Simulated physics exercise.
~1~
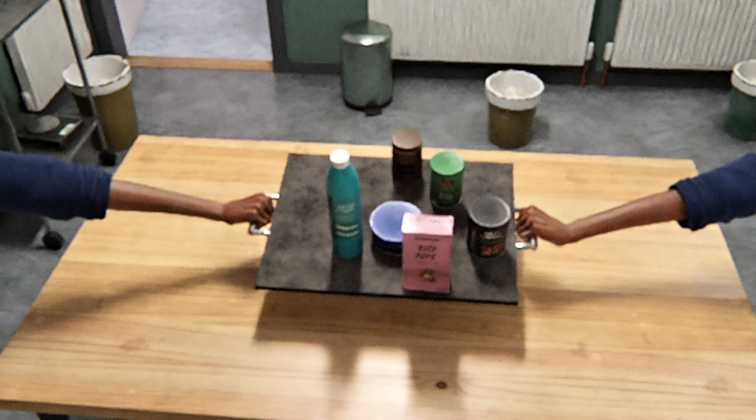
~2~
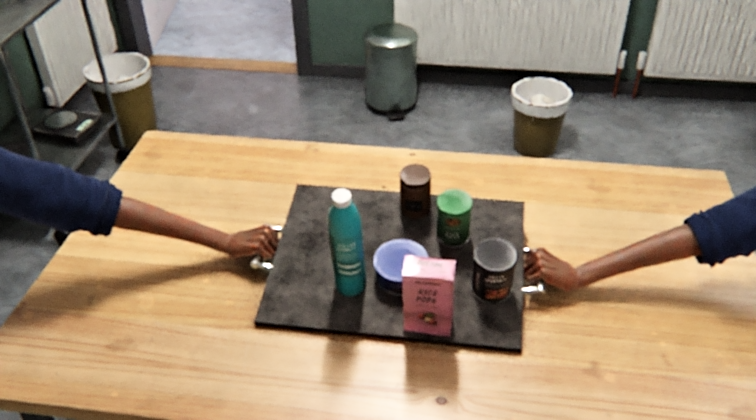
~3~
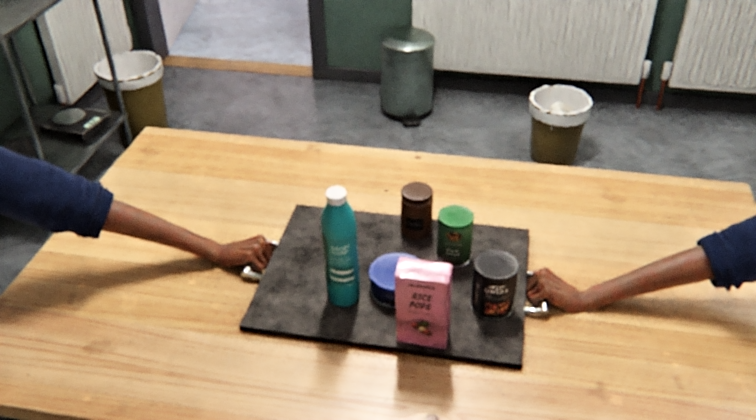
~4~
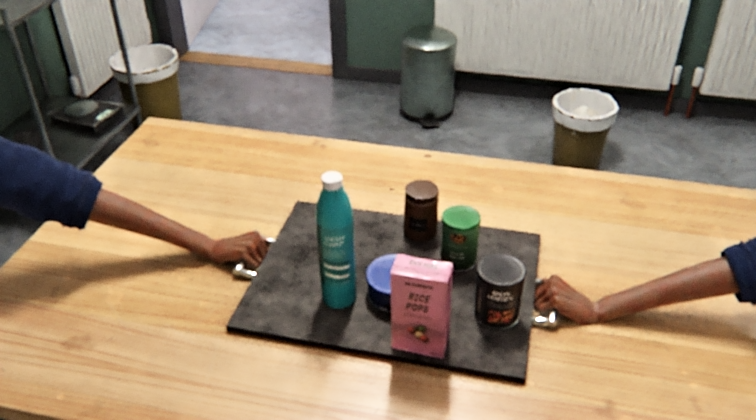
In a room with radiators and waste bins along the back wall, two hands in dark blue sleeves hold a flat, rimless dark tray by its handles above a wooden table. On it stand a tall turquoise bottle, a pink packet, a low blue tub, a brown jar, a green tin and a black tin. The hands lower the tray, and it comes to lie flat on the tabletop, some of the containers leaning slightly on the way down. They settle upright again as the view drifts a little sideways. At the end all six items are still standing on the tray, the hands resting at its handles.
